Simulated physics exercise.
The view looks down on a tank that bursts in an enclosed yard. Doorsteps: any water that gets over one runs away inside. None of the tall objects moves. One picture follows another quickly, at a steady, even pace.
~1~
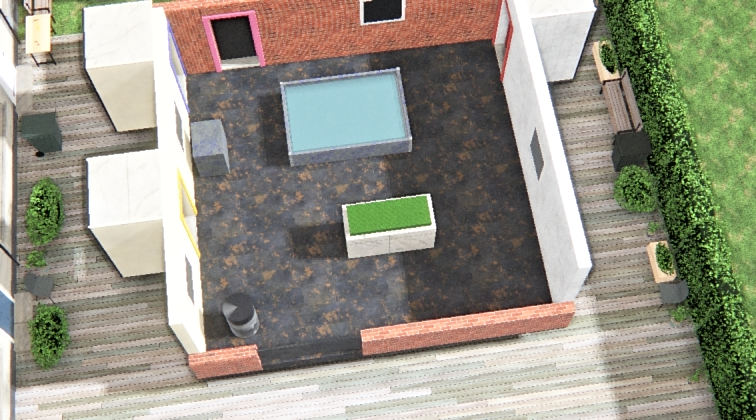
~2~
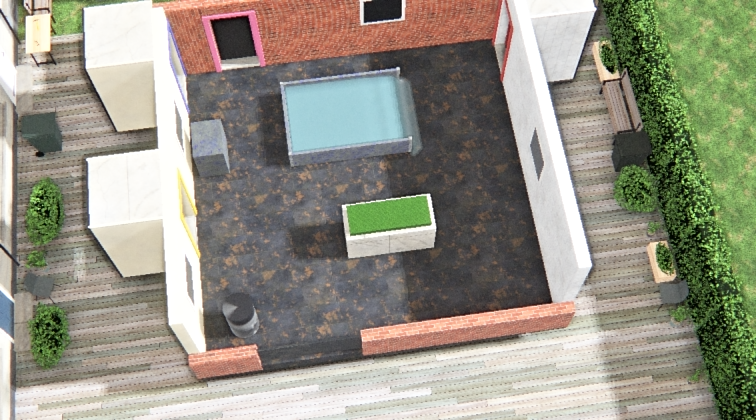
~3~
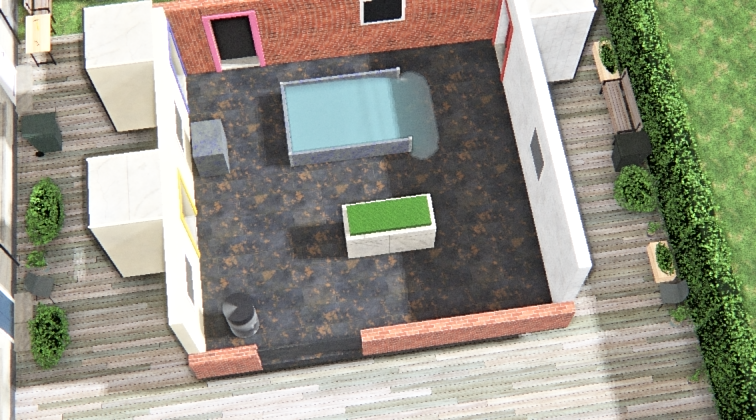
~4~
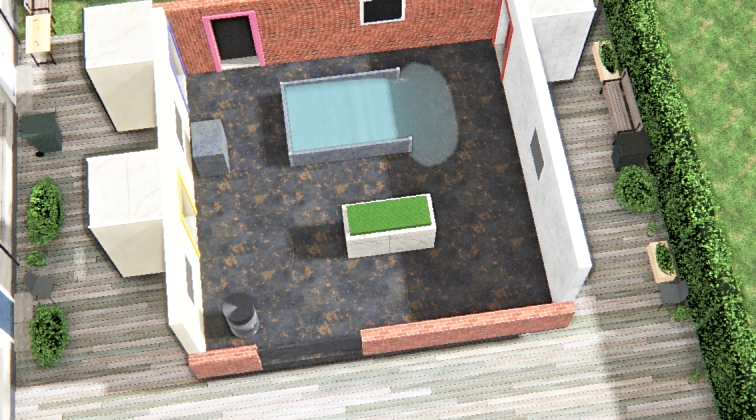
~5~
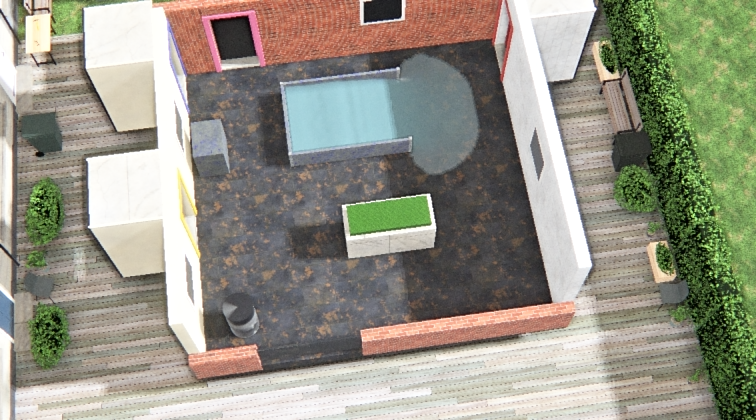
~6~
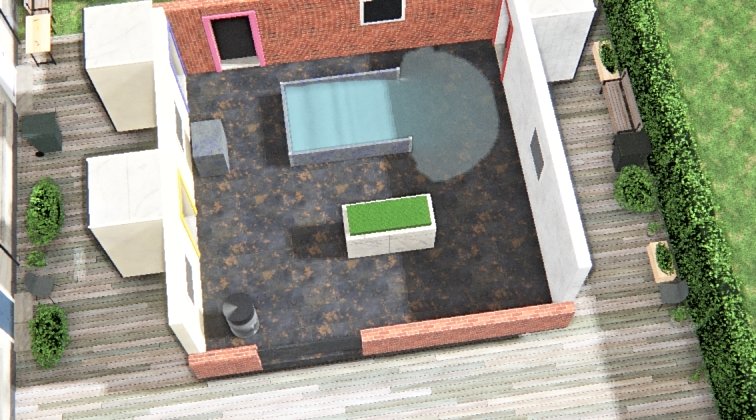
In a walled yard, a tank's right side opens and water spreads rightward across the dark floor.
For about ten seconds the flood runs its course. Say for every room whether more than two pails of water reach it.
One by one: The yellow door is going to allow two buckets or less; the pink door is going to allow two buckets or less; the red door is going to allow over two buckets; the blue door is going to allow two buckets or less.
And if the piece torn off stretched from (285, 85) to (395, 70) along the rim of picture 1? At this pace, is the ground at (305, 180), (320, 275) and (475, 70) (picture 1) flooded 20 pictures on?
Sequence: Spared / spared / wetted.
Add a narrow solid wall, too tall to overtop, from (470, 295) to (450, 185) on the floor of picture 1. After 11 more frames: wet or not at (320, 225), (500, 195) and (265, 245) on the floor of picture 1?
Point by point: First not reached, second submerged, third not reached.
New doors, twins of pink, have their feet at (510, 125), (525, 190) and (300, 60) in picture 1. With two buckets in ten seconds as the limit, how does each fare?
Exceeds the limit; exceeds the limit; falls short.
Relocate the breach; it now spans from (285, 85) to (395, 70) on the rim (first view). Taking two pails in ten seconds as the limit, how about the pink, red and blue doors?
The pink door tops the limit, the red door tops the limit and the blue door tops the limit.
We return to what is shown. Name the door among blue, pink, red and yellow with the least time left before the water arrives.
Answer: The red door.
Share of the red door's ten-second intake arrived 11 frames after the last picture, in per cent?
Share at that point: Close to 15 in a hundred.
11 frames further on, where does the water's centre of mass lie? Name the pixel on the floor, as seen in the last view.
Centre: Close to (411, 119).
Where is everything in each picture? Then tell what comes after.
The first picture shows the tank at (345, 113) is whole and still.
In the second picture, the front is at (415, 151), out from the gap at (403, 113).
In the third picture, water pours out at (403, 113) and has run to (427, 154).
In the fourth picture, the front is at (445, 154), out from the gap at (403, 113).
In the fifth picture, water pours out at (403, 113) and has run to (453, 70).
In the sixth picture, the front is at (494, 132), out from the gap at (403, 113).
A moment on, water covers 20 % of the floor; the yellow door not reached, the pink door not reached, the red door under two buckets in, the blue door not reached.
Next, water covers 20 % of the floor; the yellow door not reached, the pink door not reached, the red door over two buckets in, the blue door not reached.
Then, water covers 30 % of the floor; the yellow door not reached, the pink door not reached, the red door far over two buckets in, the blue door not reached.
Later, water covers 50 % of the floor; the yellow door not reached, the pink door not reached, the red door far over two buckets in, the blue door not reached.
In the end, water covers 80 % of the floor; the yellow door wet at the sill, nothing in, the pink door wet at the sill, nothing in, the red door far over two buckets in, the blue door wet at the sill, nothing in.
